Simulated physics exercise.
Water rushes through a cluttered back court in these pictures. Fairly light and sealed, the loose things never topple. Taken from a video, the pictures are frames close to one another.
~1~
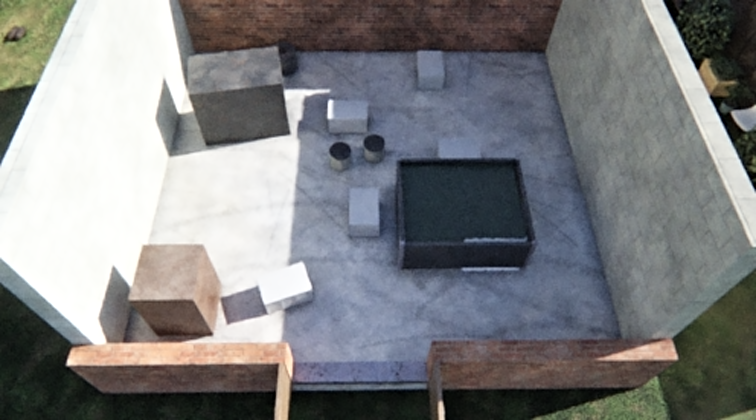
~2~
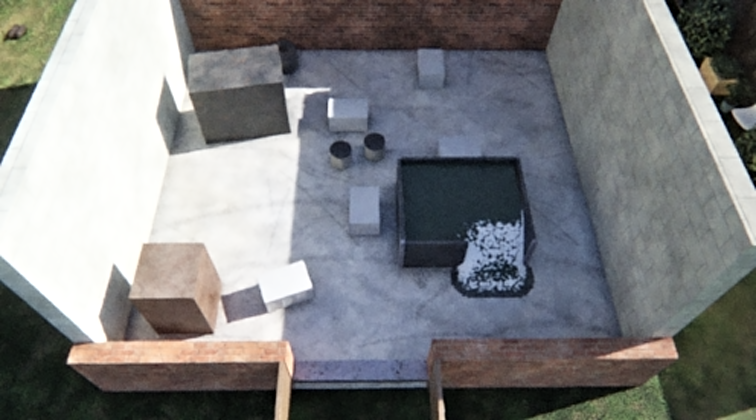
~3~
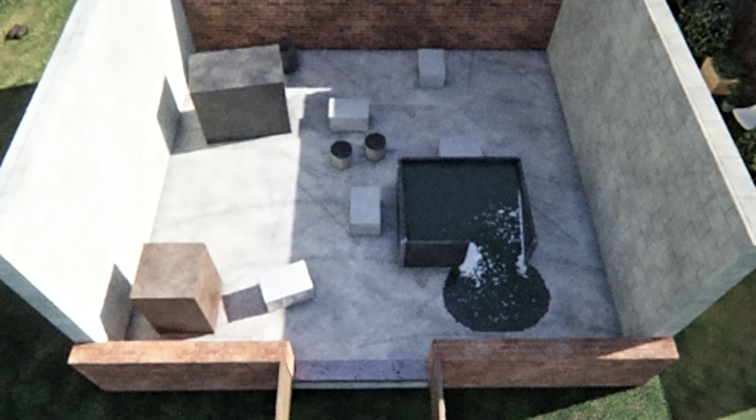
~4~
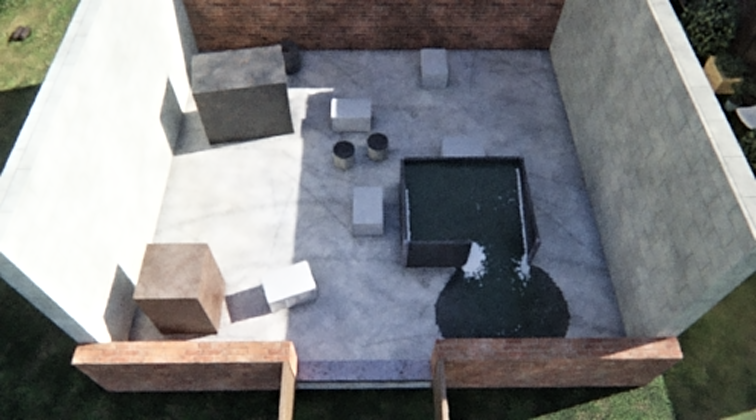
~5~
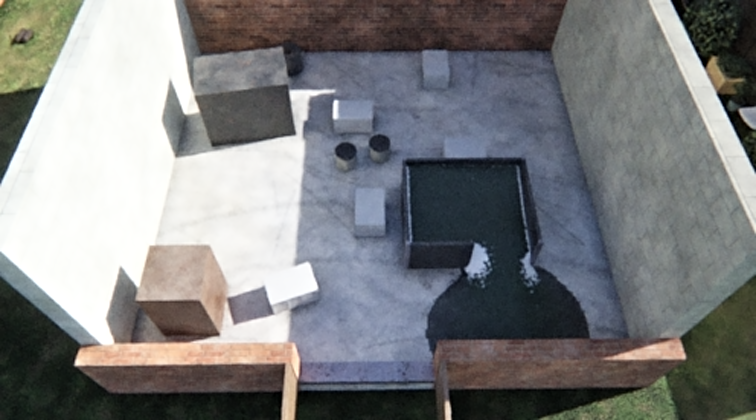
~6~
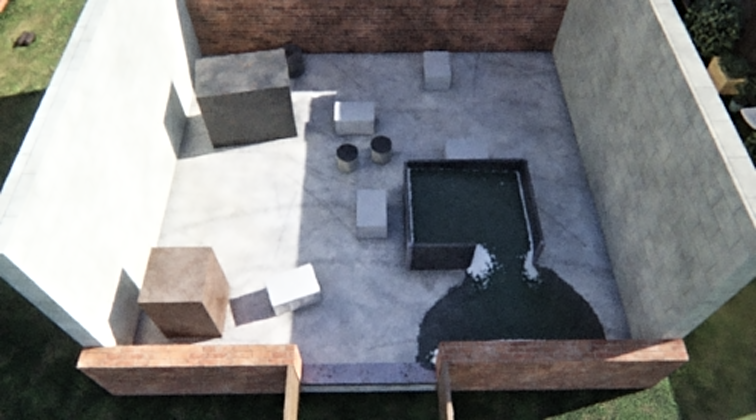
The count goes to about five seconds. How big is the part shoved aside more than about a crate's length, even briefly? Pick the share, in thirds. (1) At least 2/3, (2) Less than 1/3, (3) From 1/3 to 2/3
Answer: 2.
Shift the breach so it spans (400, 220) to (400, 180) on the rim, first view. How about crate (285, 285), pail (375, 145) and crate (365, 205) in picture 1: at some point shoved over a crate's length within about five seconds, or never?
Listed in turn, ends up that far off, never travels that far, ends up that far off.
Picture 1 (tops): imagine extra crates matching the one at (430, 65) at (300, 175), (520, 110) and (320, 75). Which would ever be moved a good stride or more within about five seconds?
Item by item: Remains in place, goes the distance, remains in place.
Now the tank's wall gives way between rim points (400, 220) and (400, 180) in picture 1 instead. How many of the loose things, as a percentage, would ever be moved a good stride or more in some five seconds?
20 percent, give or take.
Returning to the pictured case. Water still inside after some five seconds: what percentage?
Close to 94 %.
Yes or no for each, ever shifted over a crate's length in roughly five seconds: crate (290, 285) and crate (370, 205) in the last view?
Well, the first one cleared the mark, while the second remained nearby.
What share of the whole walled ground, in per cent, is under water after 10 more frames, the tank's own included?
30 per cent, roughly.
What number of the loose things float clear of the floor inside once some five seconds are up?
That makes 0.
A moment on, 0 of 8 are well off their spots; 0 afloat.
Next, 0 of 8 are well off their spots; 0 afloat.
Later, 1 of 8 are well off their spots; 0 afloat.
In the end, 1 of 8 are well off their spots, and 1 have been at some point; 0 afloat.
